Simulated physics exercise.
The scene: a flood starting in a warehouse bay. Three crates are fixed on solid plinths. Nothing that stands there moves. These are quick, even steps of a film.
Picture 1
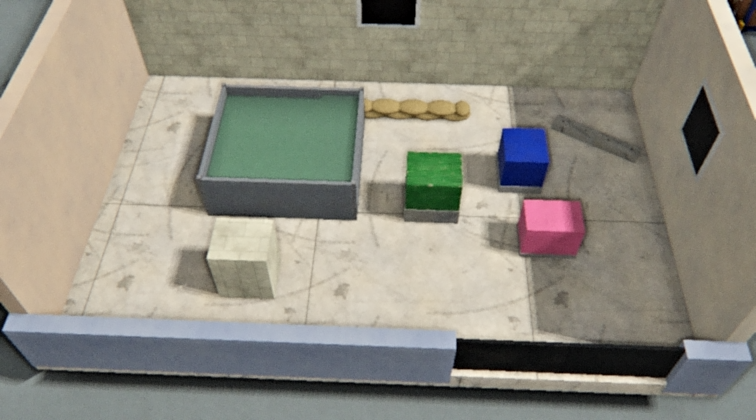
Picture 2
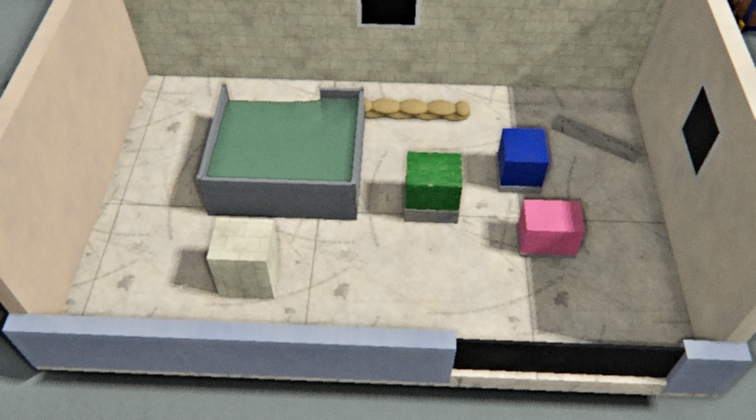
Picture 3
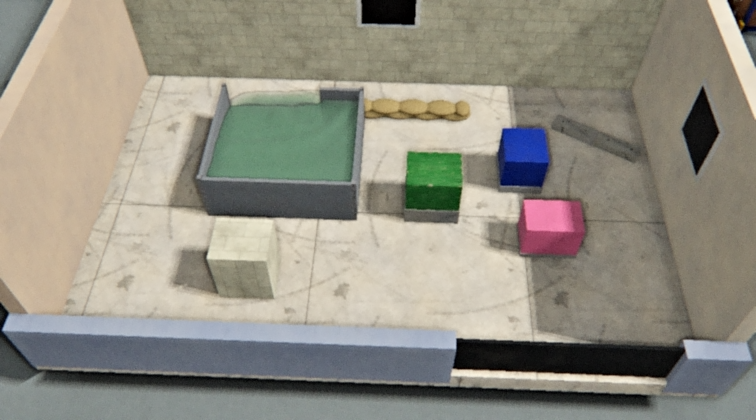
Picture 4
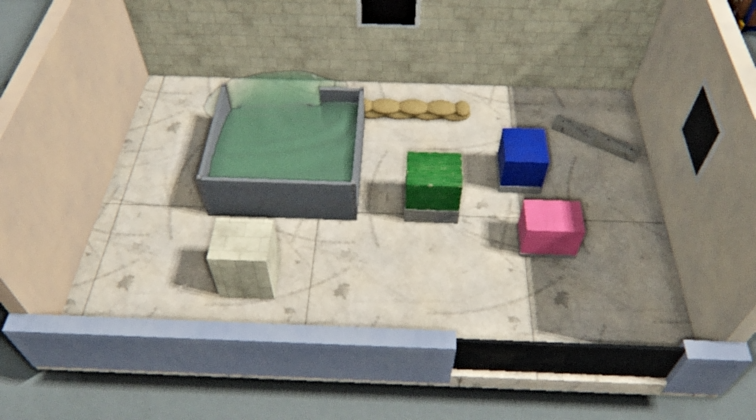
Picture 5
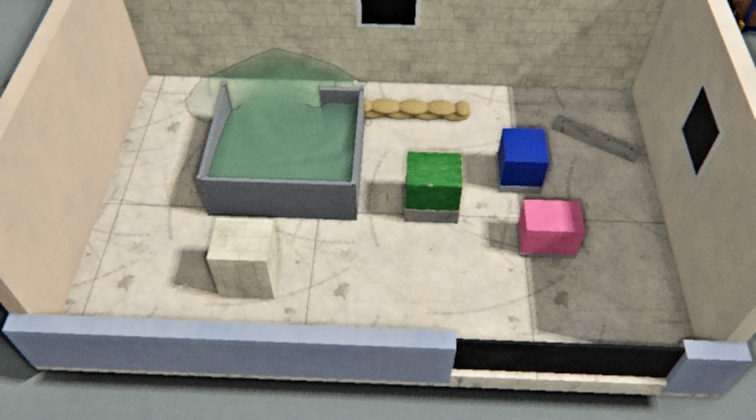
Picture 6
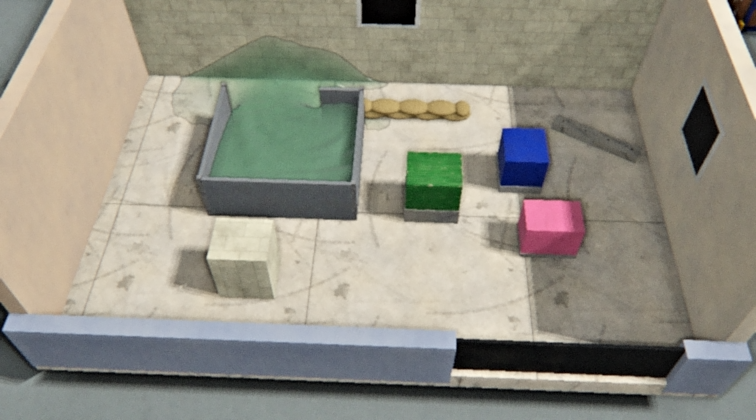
A grey tank's far side opens, and green water pours out and spreads behind it.
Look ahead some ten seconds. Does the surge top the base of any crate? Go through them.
One by one: The pink crate gets wet; the blue crate stays dry; the green crate stays dry.
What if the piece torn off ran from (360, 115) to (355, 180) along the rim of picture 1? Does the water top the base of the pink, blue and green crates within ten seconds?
One by one: Pink crate is wetted, blue crate gets wet, green crate is topped.
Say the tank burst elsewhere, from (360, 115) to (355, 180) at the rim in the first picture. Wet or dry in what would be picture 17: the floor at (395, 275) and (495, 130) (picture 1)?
As listed: Under water, wet.
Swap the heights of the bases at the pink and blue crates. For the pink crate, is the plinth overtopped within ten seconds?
The pink one escapes it.
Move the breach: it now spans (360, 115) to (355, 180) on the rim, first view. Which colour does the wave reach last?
Last comes the pink one.
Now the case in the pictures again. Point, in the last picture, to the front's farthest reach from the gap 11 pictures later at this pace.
Roughly at (595, 94).
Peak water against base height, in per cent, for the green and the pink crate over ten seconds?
In turn 30 and 150 per cent.
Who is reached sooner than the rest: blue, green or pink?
The blue one.
A moment on, water covers 15 % of the floor; the pink crate not reached, the blue crate not reached, the green crate not reached.
Next, water covers 25 % of the floor; the pink crate not reached, the blue crate not reached, the green crate not reached.
Then, water covers 50 % of the floor; the pink crate not reached, the blue crate water round its plinth, the green crate not reached.
Later, water covers 85 % of the floor; the pink crate water round its plinth, the blue crate water round its plinth, the green crate water round its plinth.
In the end, water covers 95 % of the floor; the pink crate was topped, the blue crate stayed above the water, the green crate stayed above the water.
